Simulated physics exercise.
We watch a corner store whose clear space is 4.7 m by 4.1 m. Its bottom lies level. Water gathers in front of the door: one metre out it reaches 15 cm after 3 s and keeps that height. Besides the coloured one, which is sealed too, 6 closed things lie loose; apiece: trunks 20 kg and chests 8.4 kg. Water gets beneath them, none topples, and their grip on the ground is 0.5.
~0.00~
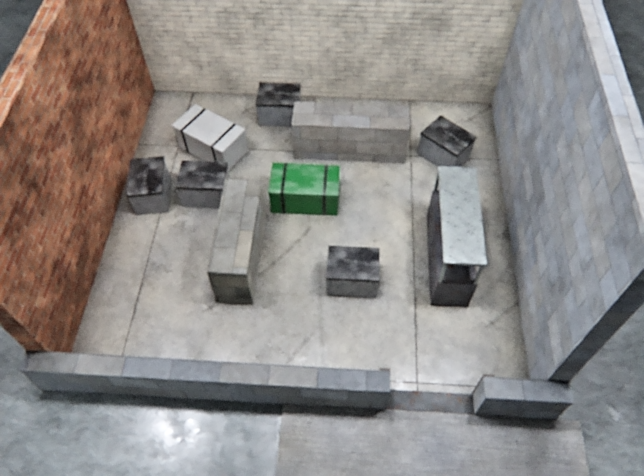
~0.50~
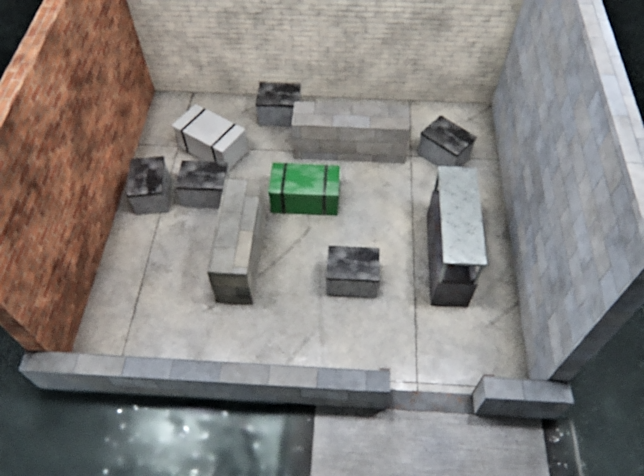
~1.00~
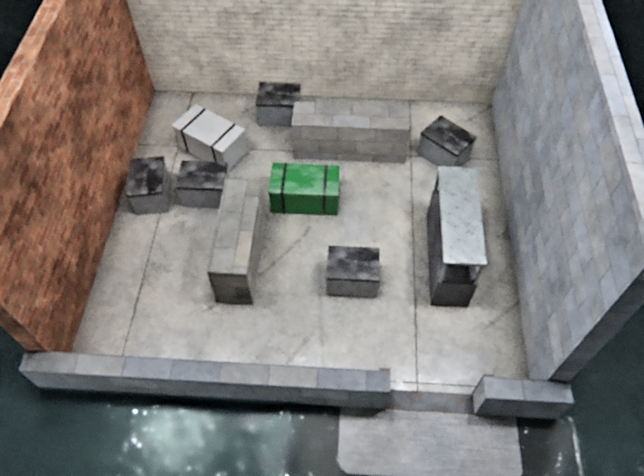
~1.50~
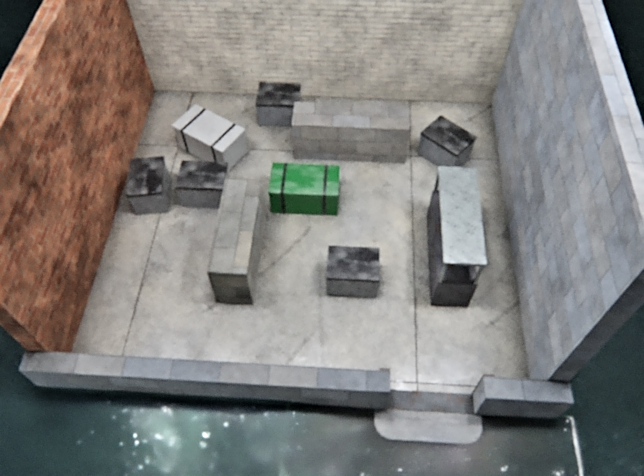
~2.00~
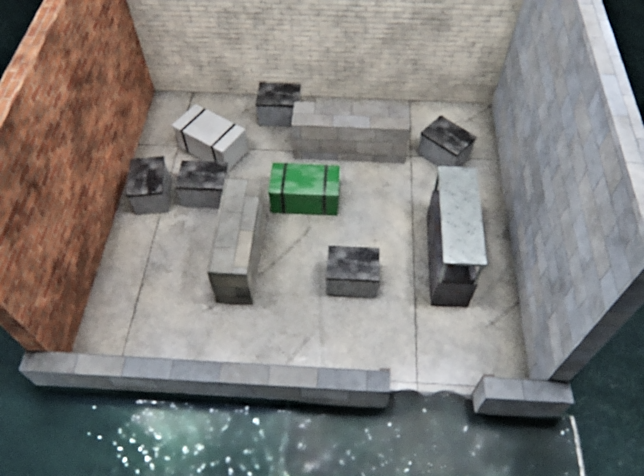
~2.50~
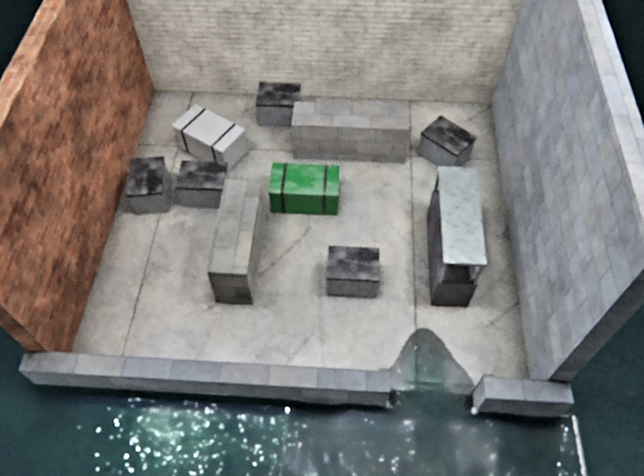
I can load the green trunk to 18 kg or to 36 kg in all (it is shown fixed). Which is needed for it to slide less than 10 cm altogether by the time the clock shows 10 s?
Verdict: Only the larger load is enough.
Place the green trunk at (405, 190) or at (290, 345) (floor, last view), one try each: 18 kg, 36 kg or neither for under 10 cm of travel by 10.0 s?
In that order: It takes the larger; the smaller is enough.
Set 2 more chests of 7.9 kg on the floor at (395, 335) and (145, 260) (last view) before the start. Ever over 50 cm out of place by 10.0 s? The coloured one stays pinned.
In that order: Past it, under.
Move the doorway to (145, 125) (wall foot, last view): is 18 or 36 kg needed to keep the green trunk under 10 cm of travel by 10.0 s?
In that case the smaller load will do.
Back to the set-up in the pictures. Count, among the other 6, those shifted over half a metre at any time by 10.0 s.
2 of them.
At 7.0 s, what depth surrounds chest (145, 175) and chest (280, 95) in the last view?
Roughly 0 and 0 cm.
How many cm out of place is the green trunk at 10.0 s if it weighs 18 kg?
Roughly 50 cm.
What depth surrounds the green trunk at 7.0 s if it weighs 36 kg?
About 4 cm.
After 3.5 s the green trunk would be 0 cm from its start with 18 kg and 0 cm from its start with 36 kg; 0 cm of water round it then.
After 4.5 s the green trunk would be 0 cm from its start with 18 kg and 0 cm from its start with 36 kg; 0 cm of water round it then.
After 7.0 s the green trunk would be 0 cm from its start with 18 kg and 0 cm from its start with 36 kg; 4 cm of water round it then.
After 10.0 s the green trunk would be 53 cm from its start with 18 kg and 0 cm from its start with 36 kg; 5 cm of water round it then.
